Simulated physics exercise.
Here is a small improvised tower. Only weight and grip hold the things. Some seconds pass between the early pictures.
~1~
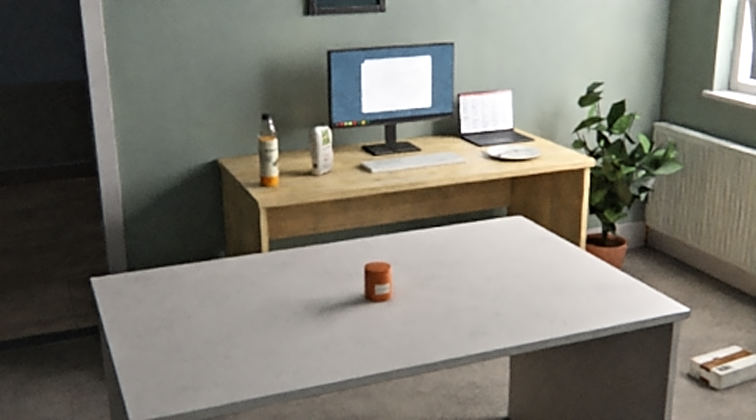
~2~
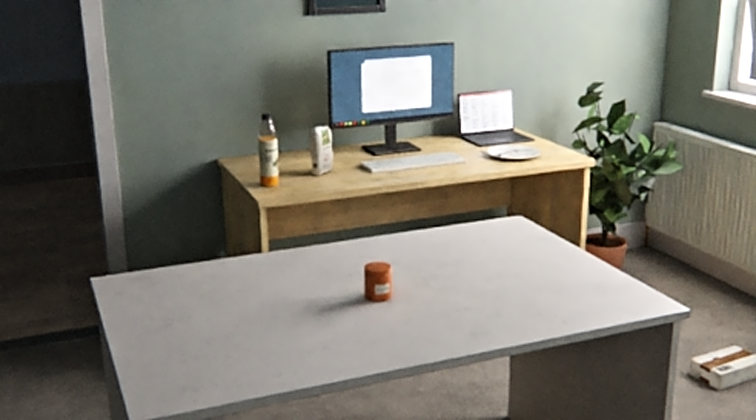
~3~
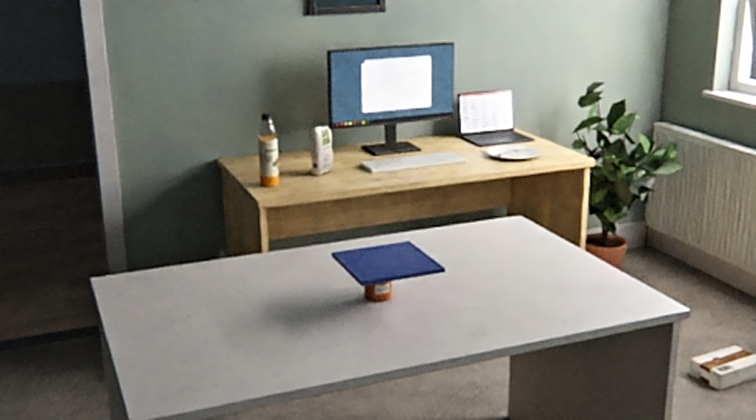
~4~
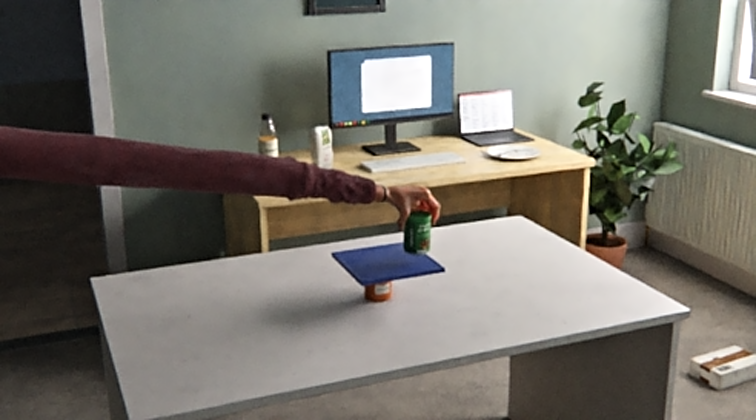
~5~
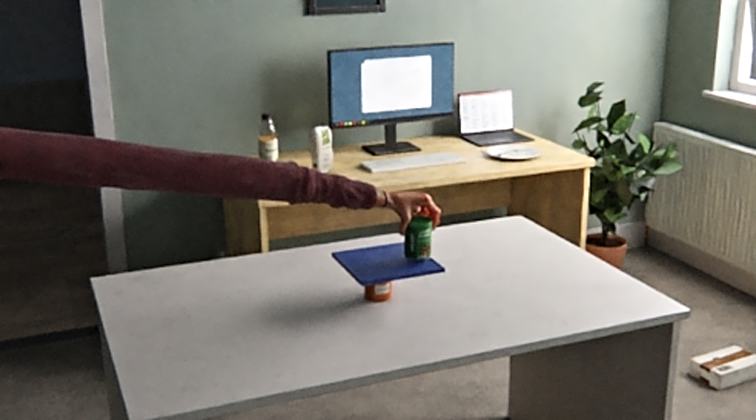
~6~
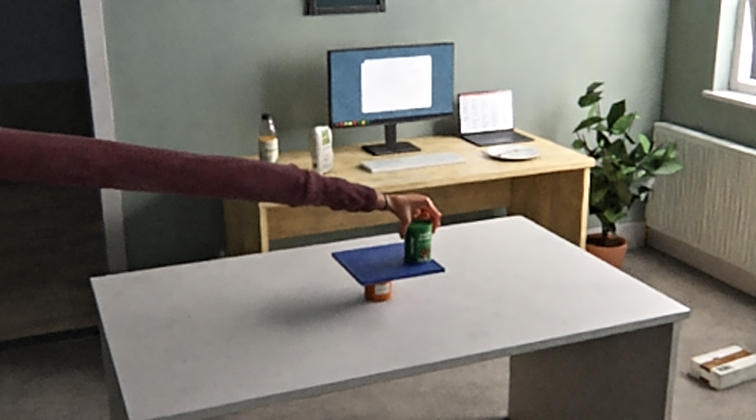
A blue lid appeared on top of a small orange jar on the pale table, and then an arm in a maroon sleeve lowered a green tin onto its right side, keeping hold of it.
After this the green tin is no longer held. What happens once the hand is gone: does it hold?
In the end the stack comes apart.
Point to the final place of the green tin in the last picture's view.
Around (450, 274).
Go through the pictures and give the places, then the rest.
In the first frame, the last thing is not in view yet.
In the second frame, the last thing is not in view yet.
In the third frame, the last thing is not in view yet; blue lid (387, 262).
The fourth frame shows still above its spot; green tin (417, 233); blue lid (387, 262).
The fifth frame shows still above its spot; green tin (418, 238); blue lid (387, 262).
The sixth frame shows set down, still held; green tin (418, 241); blue lid (387, 262).
Then, 0.30 s later than the last frame, green tin now fallen; blue lid tilted by 49°.
Then, 0.50 s later than the last frame, blue lid tilted by 42°.
When it is over, fallen, green tin; lying over in the stack, blue lid; orange jar as before. End places, in pixels of the last picture, green tin near (450, 274). The stack gives way.
